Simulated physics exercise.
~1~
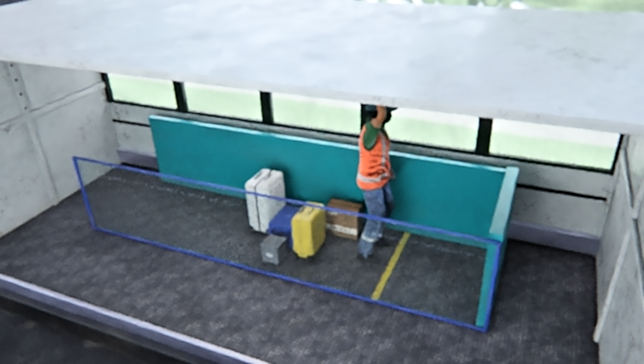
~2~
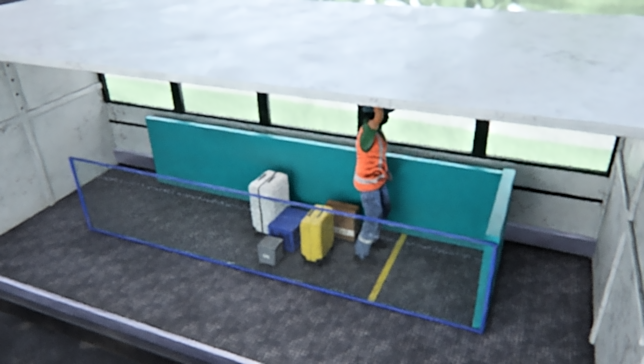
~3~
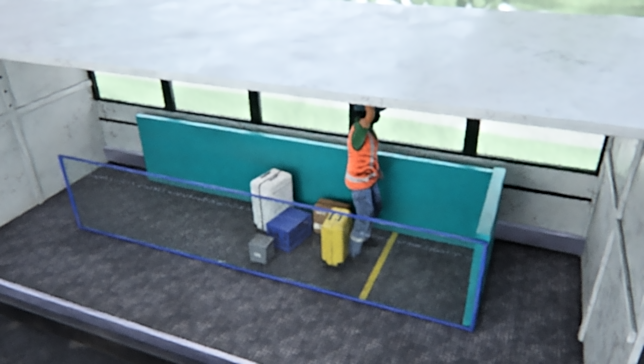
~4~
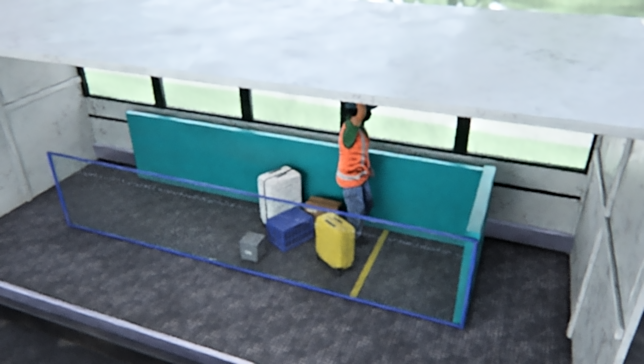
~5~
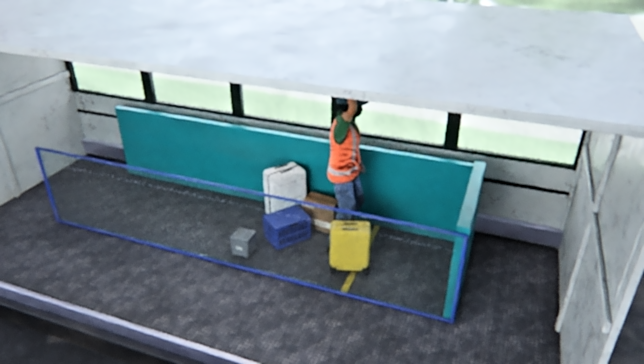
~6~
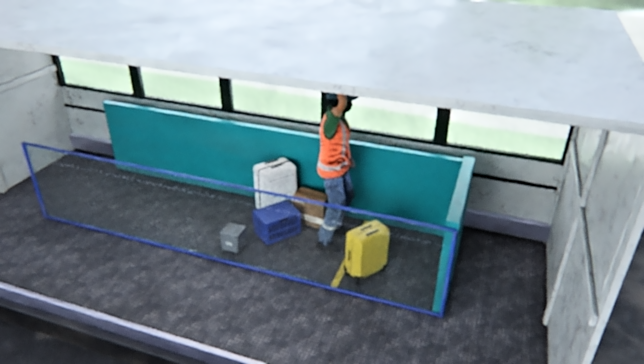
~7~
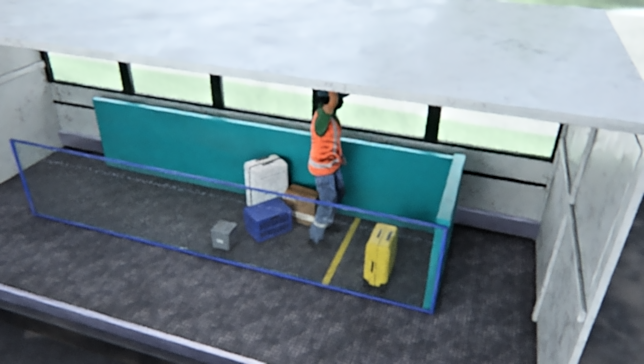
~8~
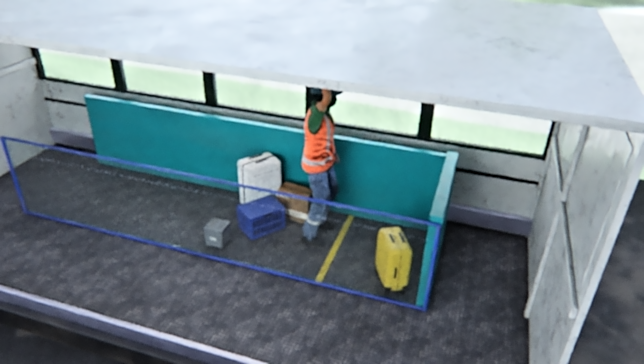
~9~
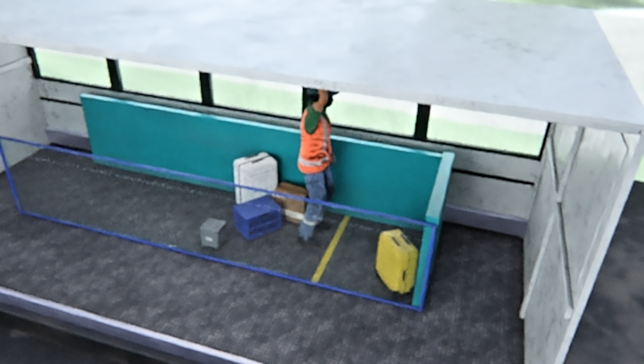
A yellow wheeled case stands on the dark floor of a bus luggage bay, seen from above and to one side, beside a white case, a blue crate, a small grey tub and a brown carton. A person in an orange vest stands behind them against a teal panel, one arm raised. The yellow case slides right, turning as it goes, while the white case and blue crate shift slightly right and then settle. It crosses the yellow line and comes to rest upright near the bay's right end. The others remain left of the line.
